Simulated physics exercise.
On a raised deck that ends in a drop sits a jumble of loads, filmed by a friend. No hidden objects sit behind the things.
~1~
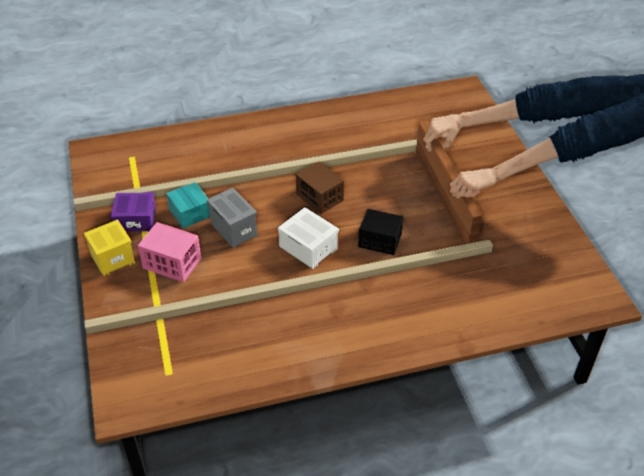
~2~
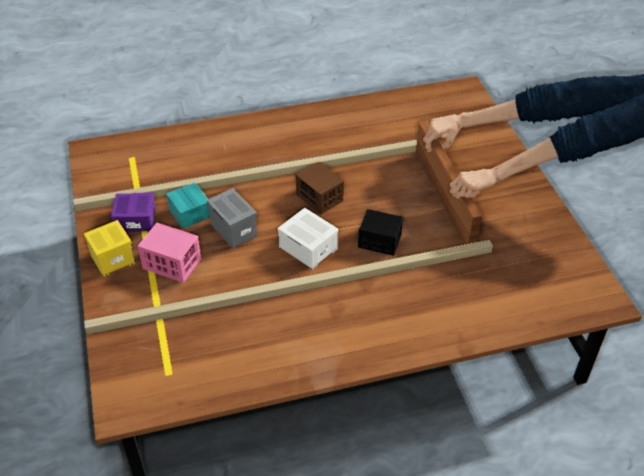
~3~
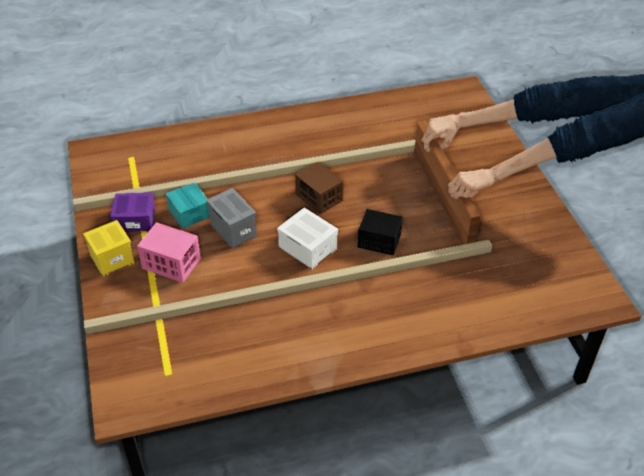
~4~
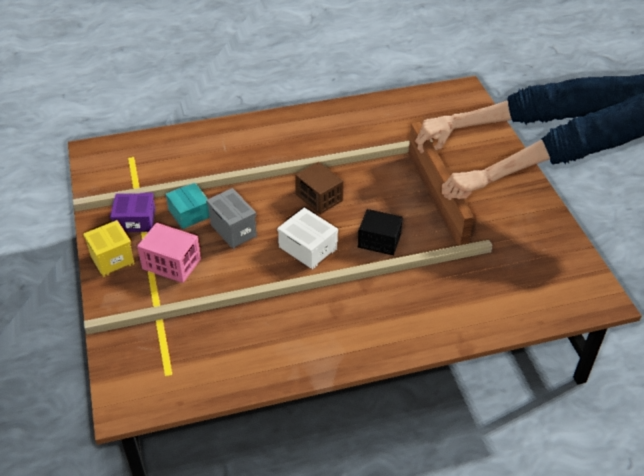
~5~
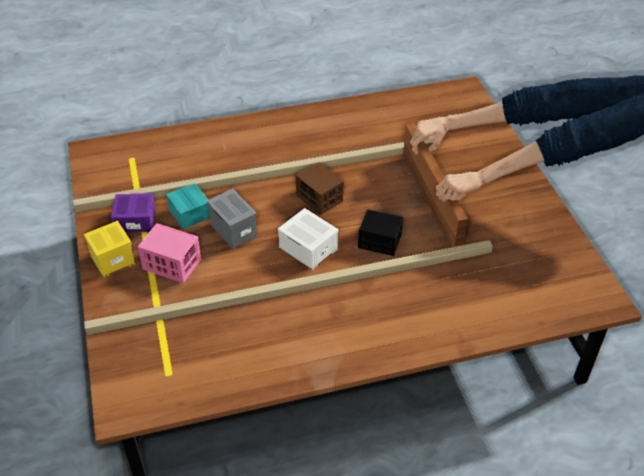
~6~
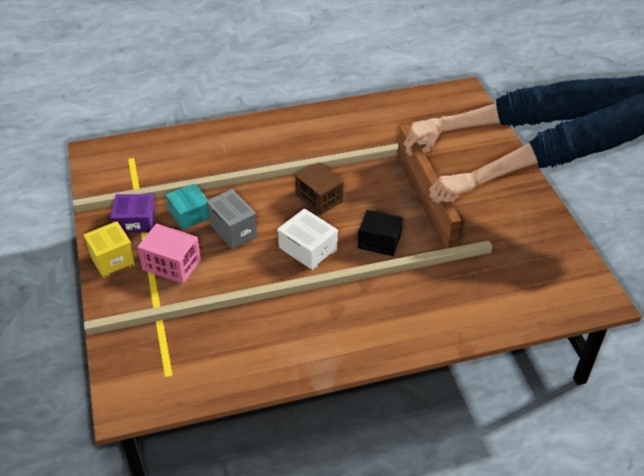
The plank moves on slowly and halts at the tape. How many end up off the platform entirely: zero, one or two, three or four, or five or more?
Well, the ones that get knocked off number between three and four.
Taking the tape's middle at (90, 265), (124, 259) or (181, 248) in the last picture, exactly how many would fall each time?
It would be 8, then 5, then 1.
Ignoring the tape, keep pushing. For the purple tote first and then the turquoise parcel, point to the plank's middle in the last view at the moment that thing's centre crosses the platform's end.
The purple tote gives roughly (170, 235), the turquoise parcel roughly (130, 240).
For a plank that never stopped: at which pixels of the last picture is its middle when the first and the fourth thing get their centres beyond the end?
At roughly (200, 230), then roughly (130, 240).
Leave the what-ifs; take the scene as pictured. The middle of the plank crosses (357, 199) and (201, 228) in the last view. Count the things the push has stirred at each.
By then 2, and 8.
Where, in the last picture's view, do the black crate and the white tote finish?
Final spots - black crate (135, 297), white tote (97, 279).
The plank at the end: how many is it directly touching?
It's 3.
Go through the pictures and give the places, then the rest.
The first picture shows yellow tote (110, 248); purple tote (134, 212); pink crate (170, 252); plank (446, 182); tape (148, 253).
The second picture shows purple tote (134, 213); plank (446, 182).
The third picture shows pink crate (170, 253); white tote (308, 239).
The fourth picture shows yellow tote (110, 249); grey tote (232, 219).
The fifth picture shows purple tote (134, 213); turquoise parcel (189, 206).
The sixth picture shows yellow tote (110, 250); purple tote (134, 214); pink crate (170, 254); plank (427, 186); tape (148, 254).
Soon after, none off yet; yellow tote at rest near (110, 250); purple tote at rest near (134, 214); pink crate at rest near (170, 254).
After that, none off yet; yellow tote displaced a little near (103, 249); purple tote at rest near (134, 214); pink crate displaced a little near (151, 252).
In the end, the number that fall off is three or four; gone, pink crate, purple tote and yellow tote.
